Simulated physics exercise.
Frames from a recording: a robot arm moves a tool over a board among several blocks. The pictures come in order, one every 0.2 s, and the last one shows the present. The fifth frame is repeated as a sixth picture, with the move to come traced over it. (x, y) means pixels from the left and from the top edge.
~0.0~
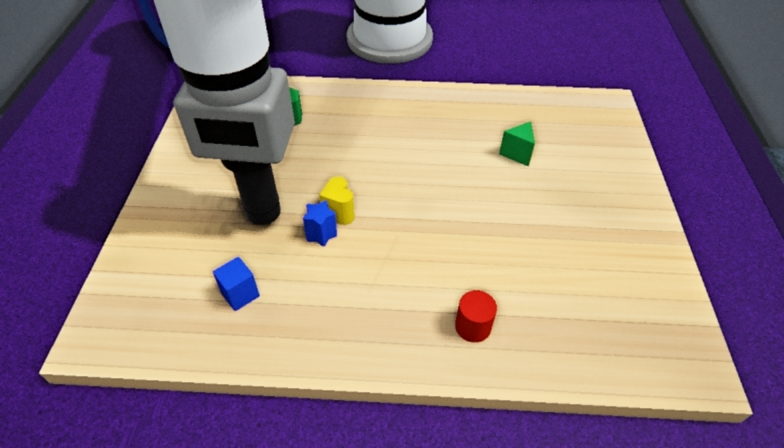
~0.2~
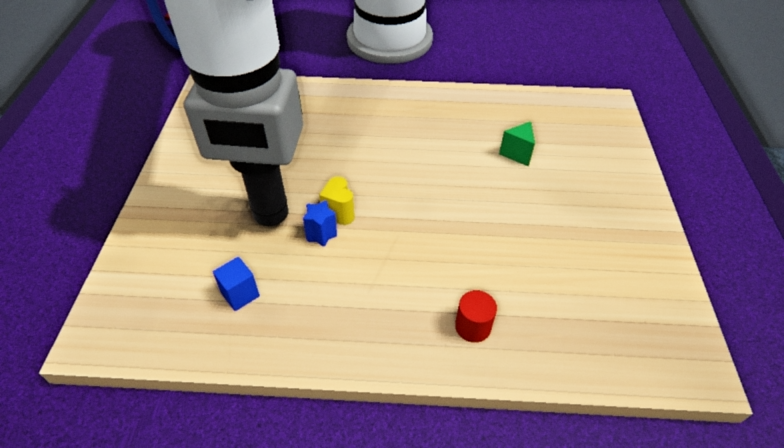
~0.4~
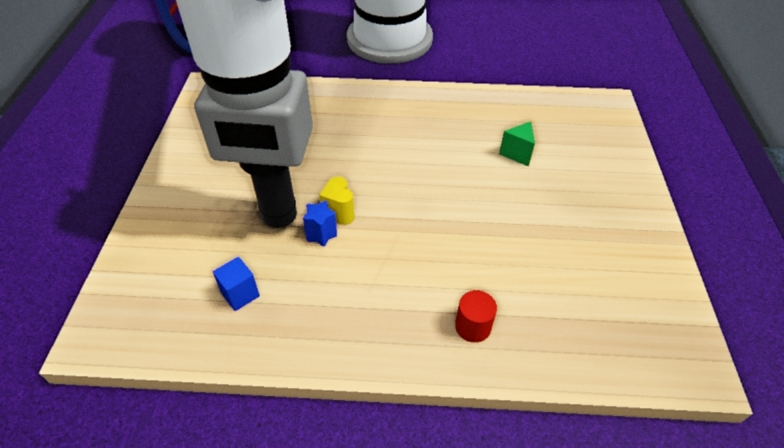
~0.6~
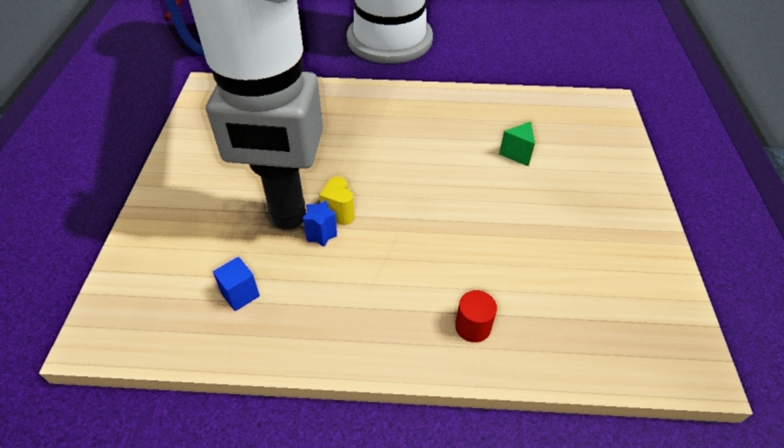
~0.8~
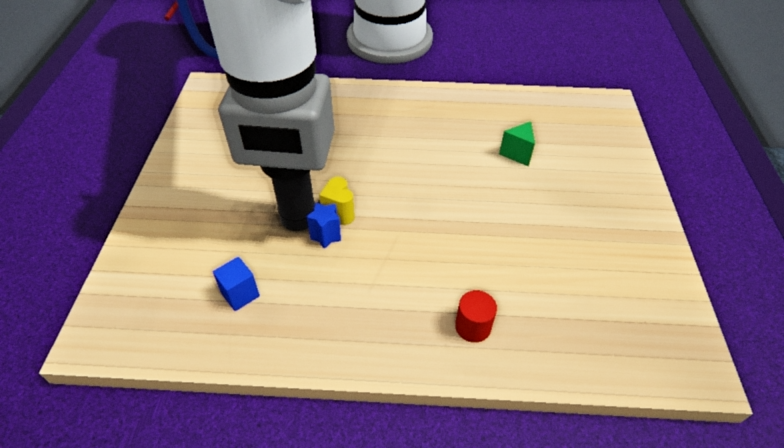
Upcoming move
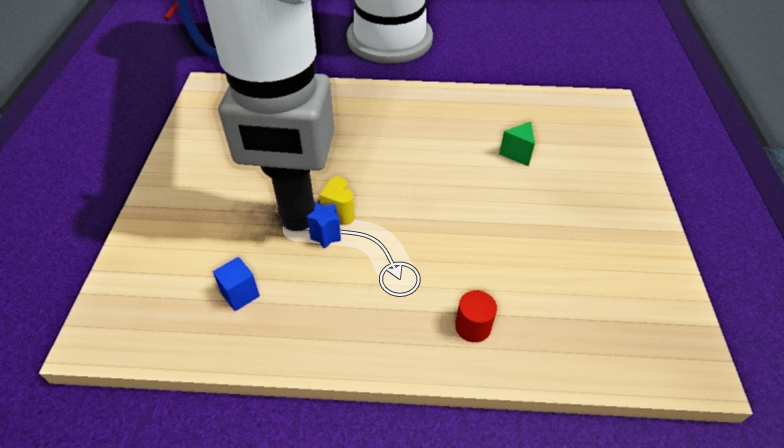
A robot arm slides its black tool right across the board and nudges a blue star block.
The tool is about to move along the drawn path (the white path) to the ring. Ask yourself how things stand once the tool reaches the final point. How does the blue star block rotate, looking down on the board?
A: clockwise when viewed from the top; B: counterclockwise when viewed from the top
My answer is option B.
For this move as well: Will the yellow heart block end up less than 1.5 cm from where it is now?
The answer is yes.
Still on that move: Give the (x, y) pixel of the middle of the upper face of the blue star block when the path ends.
Answer: (433, 252).
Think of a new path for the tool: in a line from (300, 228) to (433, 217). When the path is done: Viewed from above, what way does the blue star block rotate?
The answer is clockwise.
Path on the board, from (300, 228) through (343, 232) and (381, 245) to (400, 279).
On the path given first. One third of the way, tool at (343, 223); blue star block at (368, 220); yellow heart block at (346, 186), turned 10° anticlockwise.
Two thirds of the way, tool at (381, 237); blue star block at (409, 235); yellow heart block at (346, 185), turned 15° anticlockwise.
At the end, tool at (400, 271); blue star block at (433, 252), turned 35° anticlockwise; yellow heart block at (346, 185), turned 15° anticlockwise; red cylinder in place.
